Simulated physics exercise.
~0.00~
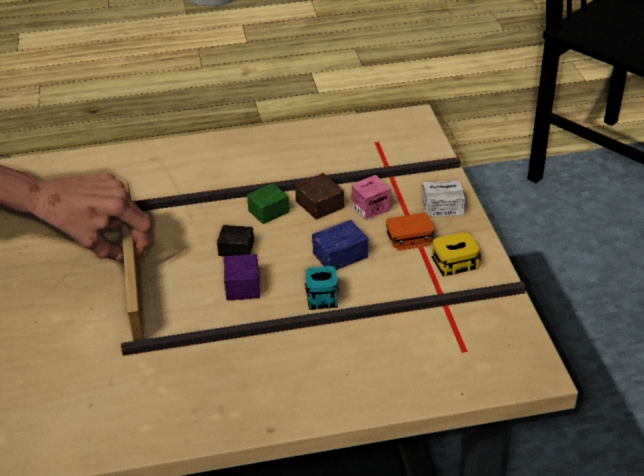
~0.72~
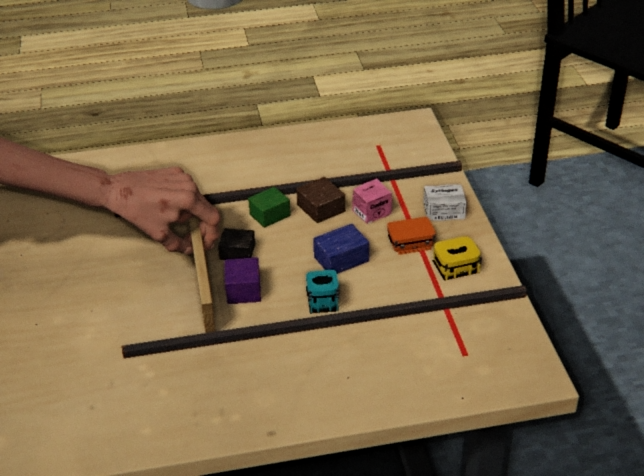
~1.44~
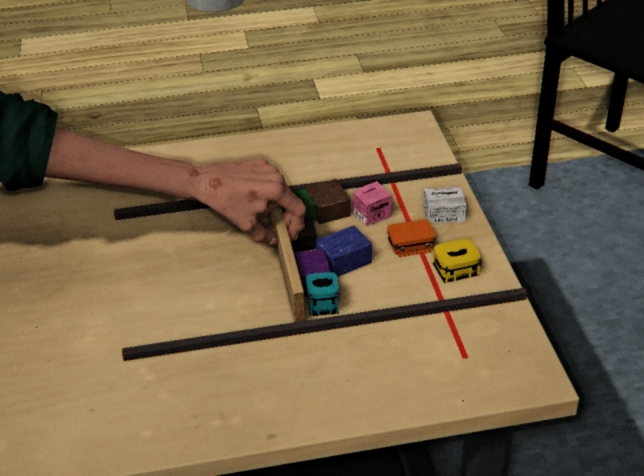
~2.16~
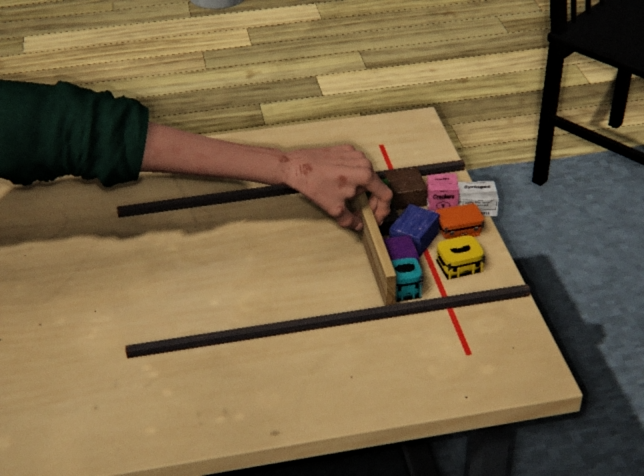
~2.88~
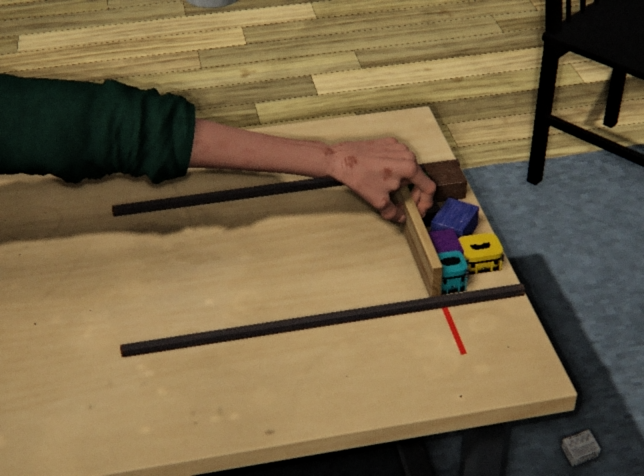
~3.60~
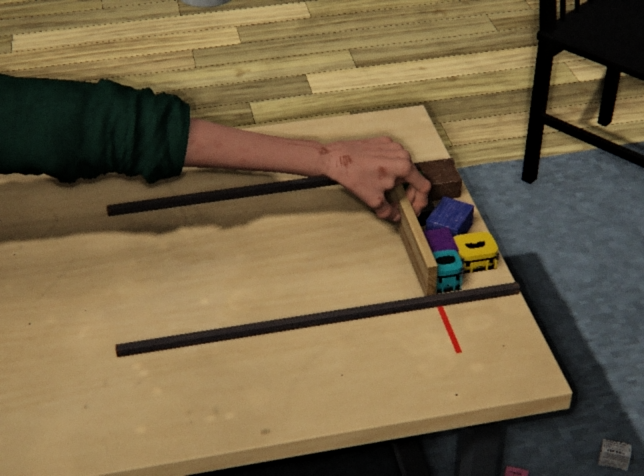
On a wooden tabletop between two dark rails, a hand slides an upright board rightward, gathering small colourful boxes and cases and pushing them past a red line toward the edge, until the white, pink and orange ones go over and the board stops with others still on the table.
